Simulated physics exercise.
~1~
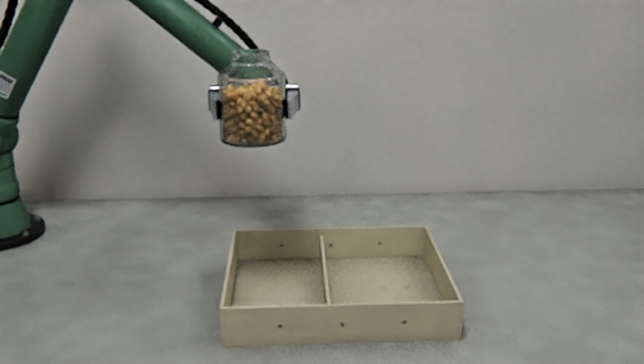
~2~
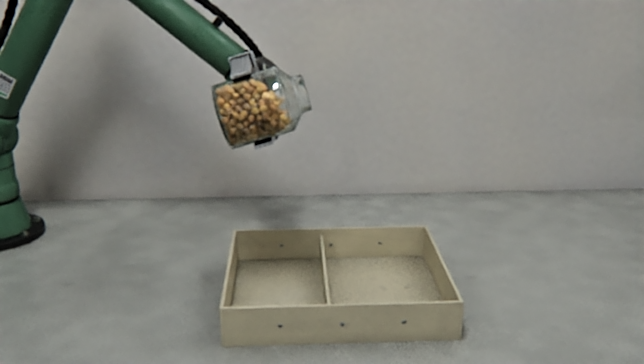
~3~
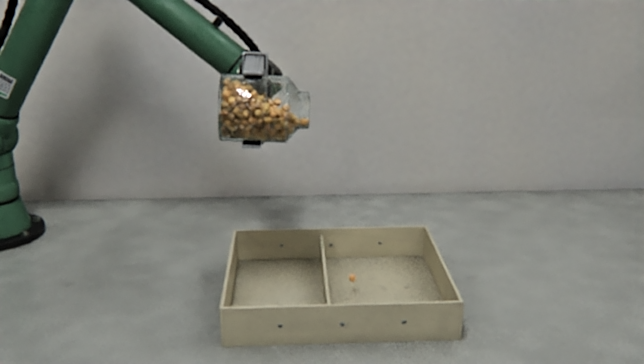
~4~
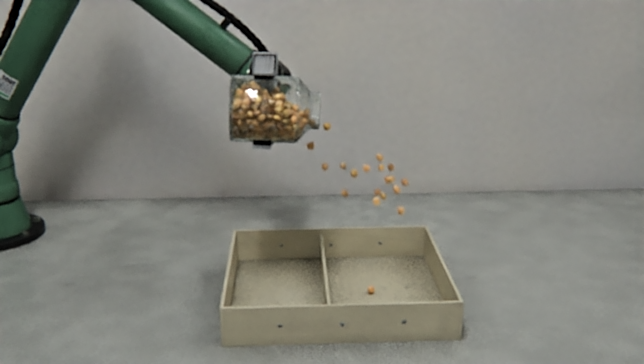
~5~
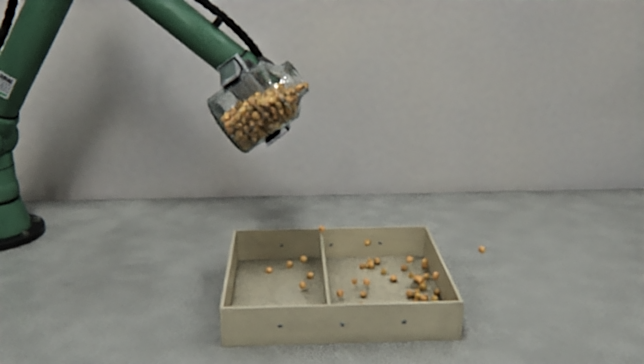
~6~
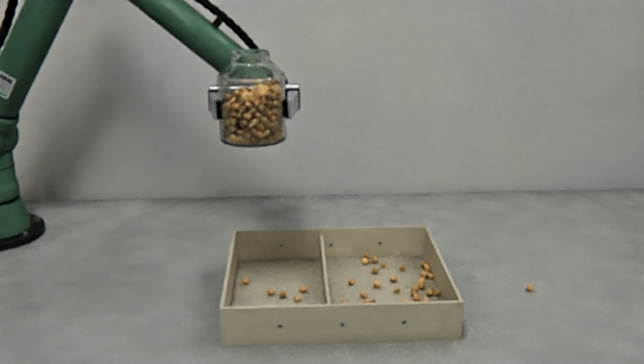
A green robot arm at the upper left grips a clear glass jar of tan chickpeas above a shallow beige tray, seen from the front and slightly above on a grey surface against a pale wall. The tray is split by a cross wall into a smaller left part and a larger right part. The arm tips the jar to the right until it lies on its side, and chickpeas fly from its mouth. They scatter into the tray as the jar tilts back upright. It ends mostly full, with more spilled pieces in the right part, a few in the left and one outside the tray.
